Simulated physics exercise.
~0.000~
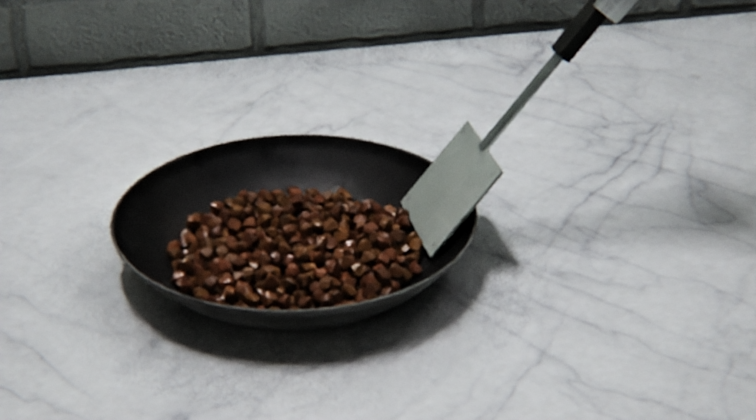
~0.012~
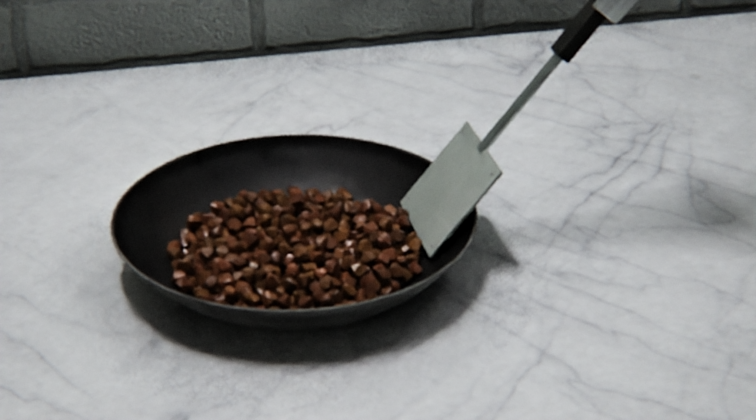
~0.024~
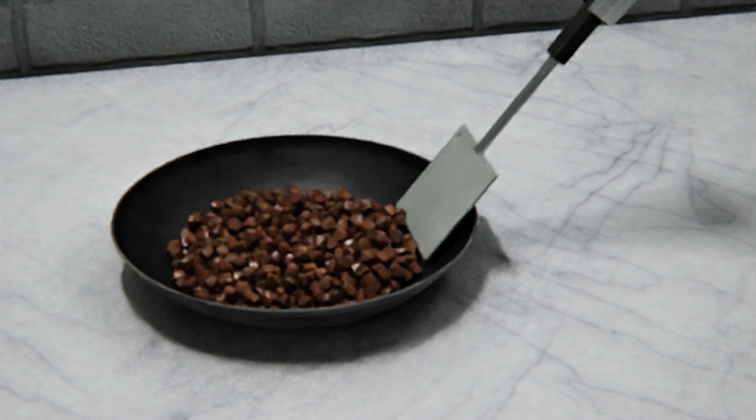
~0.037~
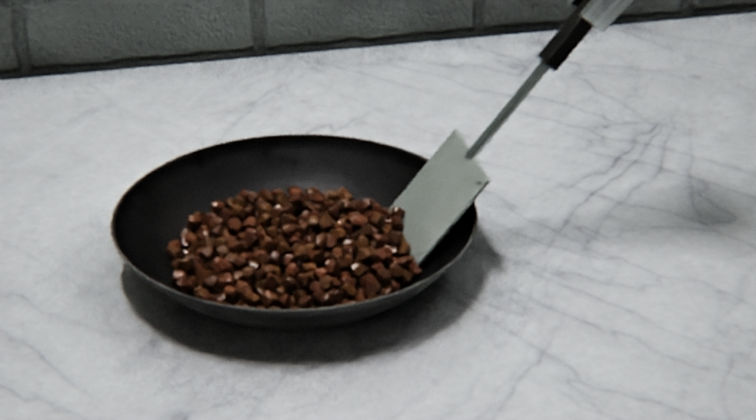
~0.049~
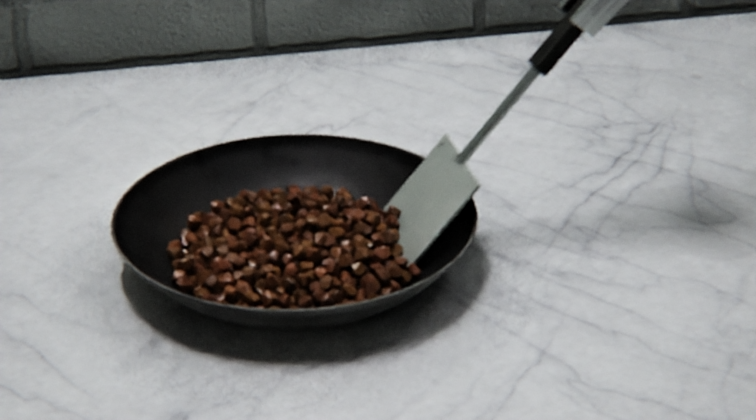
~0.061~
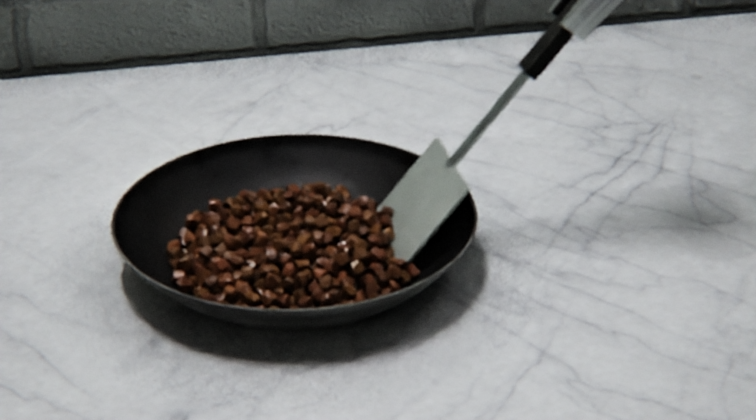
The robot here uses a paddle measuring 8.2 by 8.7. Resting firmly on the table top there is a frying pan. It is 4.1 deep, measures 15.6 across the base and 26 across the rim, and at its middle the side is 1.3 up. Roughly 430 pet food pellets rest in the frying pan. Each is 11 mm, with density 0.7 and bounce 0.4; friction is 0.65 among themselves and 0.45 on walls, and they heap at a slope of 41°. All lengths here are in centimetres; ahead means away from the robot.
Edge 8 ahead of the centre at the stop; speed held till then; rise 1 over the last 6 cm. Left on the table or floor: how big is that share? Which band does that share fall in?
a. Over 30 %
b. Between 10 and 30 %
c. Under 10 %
Option b: Between 10 and 30 %.
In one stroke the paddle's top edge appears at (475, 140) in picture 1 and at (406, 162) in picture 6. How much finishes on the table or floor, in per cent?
Around 35 per cent finishes on the table or floor.
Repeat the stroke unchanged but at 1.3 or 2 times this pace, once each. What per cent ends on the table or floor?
Close to 25 and 35 percent respectively.
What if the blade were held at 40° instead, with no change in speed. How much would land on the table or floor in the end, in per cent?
It would then be close to 10 %.
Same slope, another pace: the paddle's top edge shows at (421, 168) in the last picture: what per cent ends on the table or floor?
Roughly 40 per cent.
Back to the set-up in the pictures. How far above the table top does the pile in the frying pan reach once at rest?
It reaches about 6.0 cm.
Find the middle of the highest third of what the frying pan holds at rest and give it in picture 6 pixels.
It is centred near (161, 233) in the last view.
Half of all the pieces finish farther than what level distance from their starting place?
Some 9 cm.
By 0.15 s, sloping 51°, highest piece 15 above the table; 425 in the frying pan, 1 on the blade or in flight.
By 0.24 s, sloping 51°, highest piece 19 above the table; 419 in the frying pan, 7 on the blade or in flight.
By 0.49 s, sloping 51°, highest piece 6 above the table; 335 in the frying pan, 89 on the table or floor, 2 on the blade or in flight.
By 1.53 s, sloping 51°, highest piece 6 above the table; 335 in the frying pan, 91 on the table or floor.
Final count, 335 in the frying pan, 91 on the table or floor. That is 21 % on the table or floor.
